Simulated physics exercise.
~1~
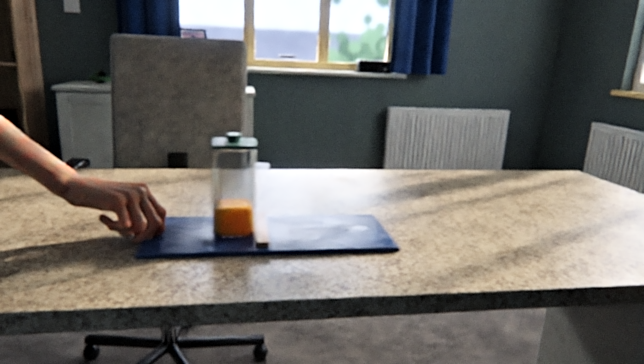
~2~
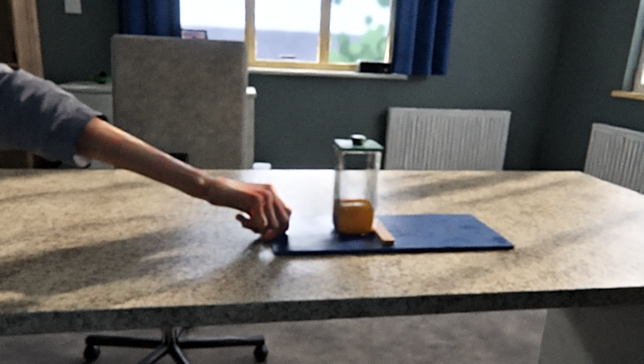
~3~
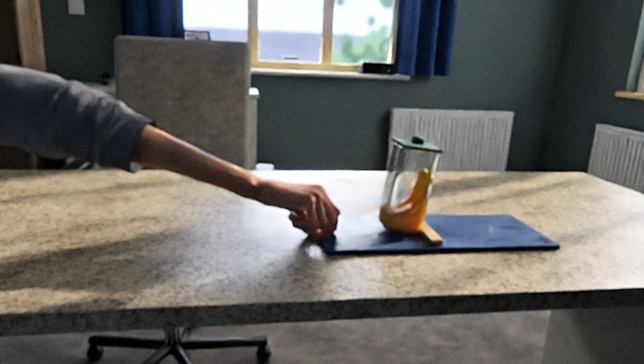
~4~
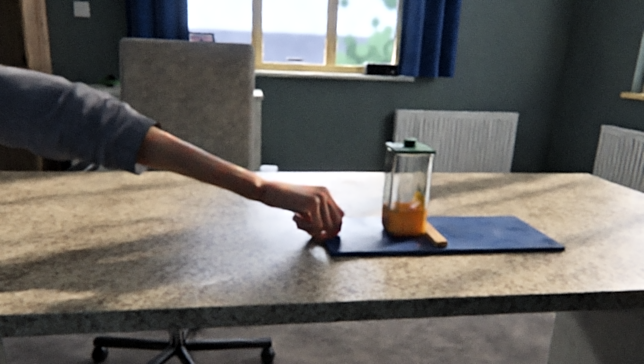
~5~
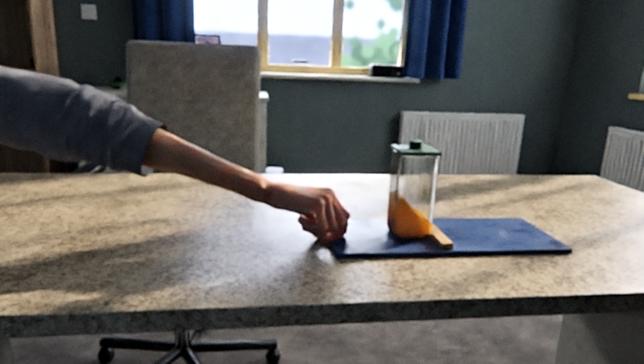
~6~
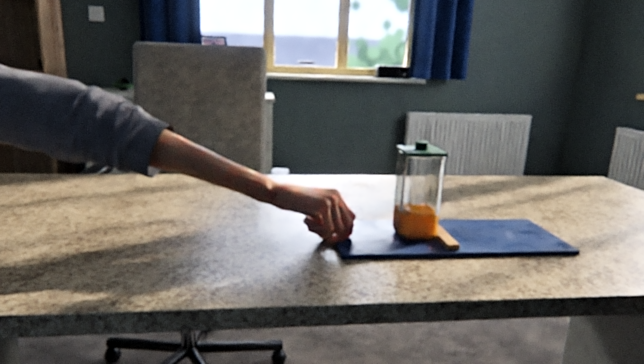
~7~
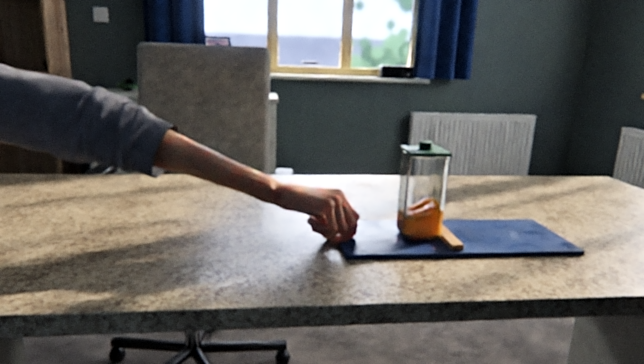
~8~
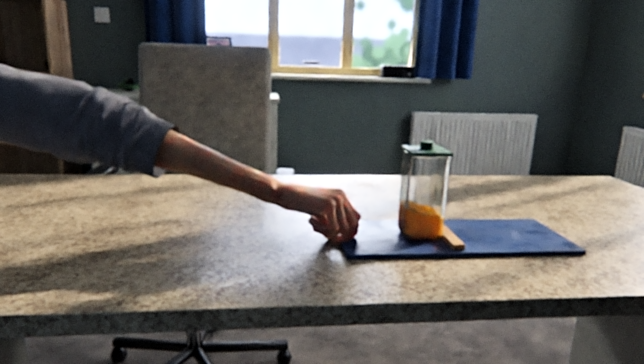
In a room with dark walls, blue curtains and a bright window, a speckled stone-topped table is seen from its front edge, with a grey office chair behind it. A clear square bottle with a dark green cap, partly filled with orange juice, stands on a flat blue board beside a small wooden strip. A hand reaching from the left slides the board to the right, then stops it. The bottle tips slightly against the strip and the juice surges up its right side. The bottle settles upright, the juice sloshes on, and the hand stays at the board's edge.
